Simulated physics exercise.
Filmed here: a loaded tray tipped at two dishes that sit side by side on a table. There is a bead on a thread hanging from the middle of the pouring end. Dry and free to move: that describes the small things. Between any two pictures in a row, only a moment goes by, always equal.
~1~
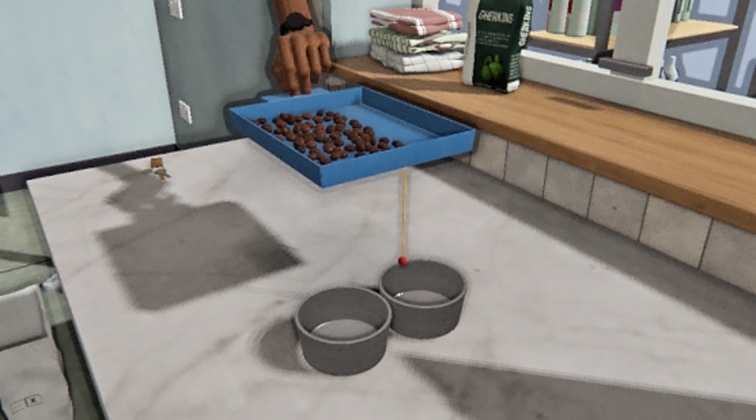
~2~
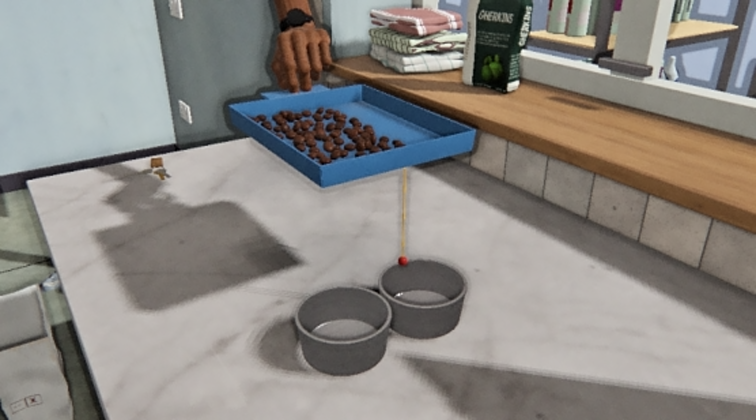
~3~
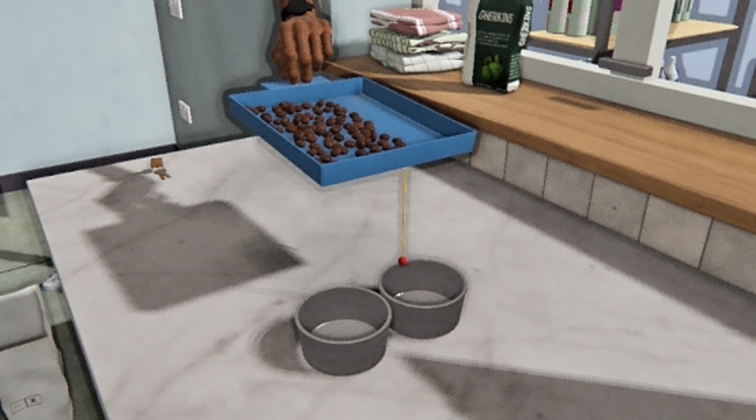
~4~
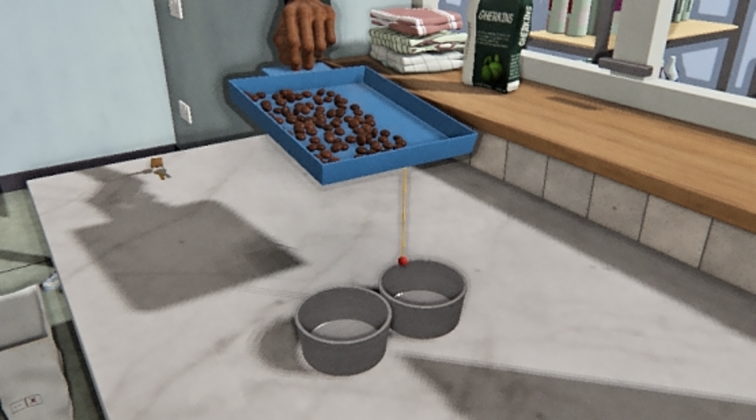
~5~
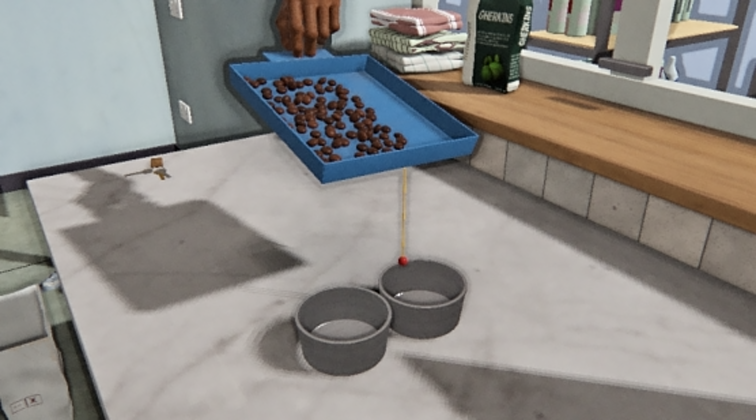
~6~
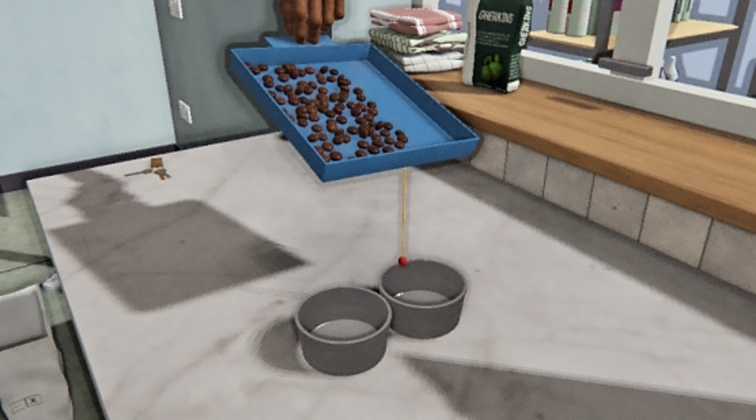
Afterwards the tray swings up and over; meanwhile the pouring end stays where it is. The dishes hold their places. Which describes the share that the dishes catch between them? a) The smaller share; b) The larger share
(a) The smaller share.
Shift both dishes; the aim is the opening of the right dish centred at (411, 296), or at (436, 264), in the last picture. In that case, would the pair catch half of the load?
In the first position shy of half, in the second shy of half.
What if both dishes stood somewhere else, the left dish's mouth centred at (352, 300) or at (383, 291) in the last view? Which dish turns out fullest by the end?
Trial one goes to the right of the two, trial two to the right of the two.
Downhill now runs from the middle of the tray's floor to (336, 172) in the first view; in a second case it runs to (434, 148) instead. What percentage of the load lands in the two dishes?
The first try gives close to 80 per cent, the second close to 0 per cent.
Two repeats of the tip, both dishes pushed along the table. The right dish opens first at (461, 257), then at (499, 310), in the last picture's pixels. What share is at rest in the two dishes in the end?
It would be roughly 50 per cent, followed by roughly 20 per cent.
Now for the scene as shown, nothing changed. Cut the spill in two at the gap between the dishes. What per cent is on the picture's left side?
That's roughly 0 per cent of the pieces.
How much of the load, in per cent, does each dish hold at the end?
For the left dish 0 %, for the right dish 30 %.
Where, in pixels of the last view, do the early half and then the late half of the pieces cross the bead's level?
First half (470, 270); second half (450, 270).
Shortly afterwards, tray tipped steeply; the whole lot on the tray.
Next, tray tipped right over; the bulk on the tray; only a few in the left dish; only a few in the right dish; a little outside both; a little in the air.
Some moments later, tray tipped past a quarter turn; only a few in the left dish; near a third in the right dish; near two thirds outside both.
In the end, tray tipped past a quarter turn; only a few in the left dish; near a third in the right dish; near two thirds outside both.
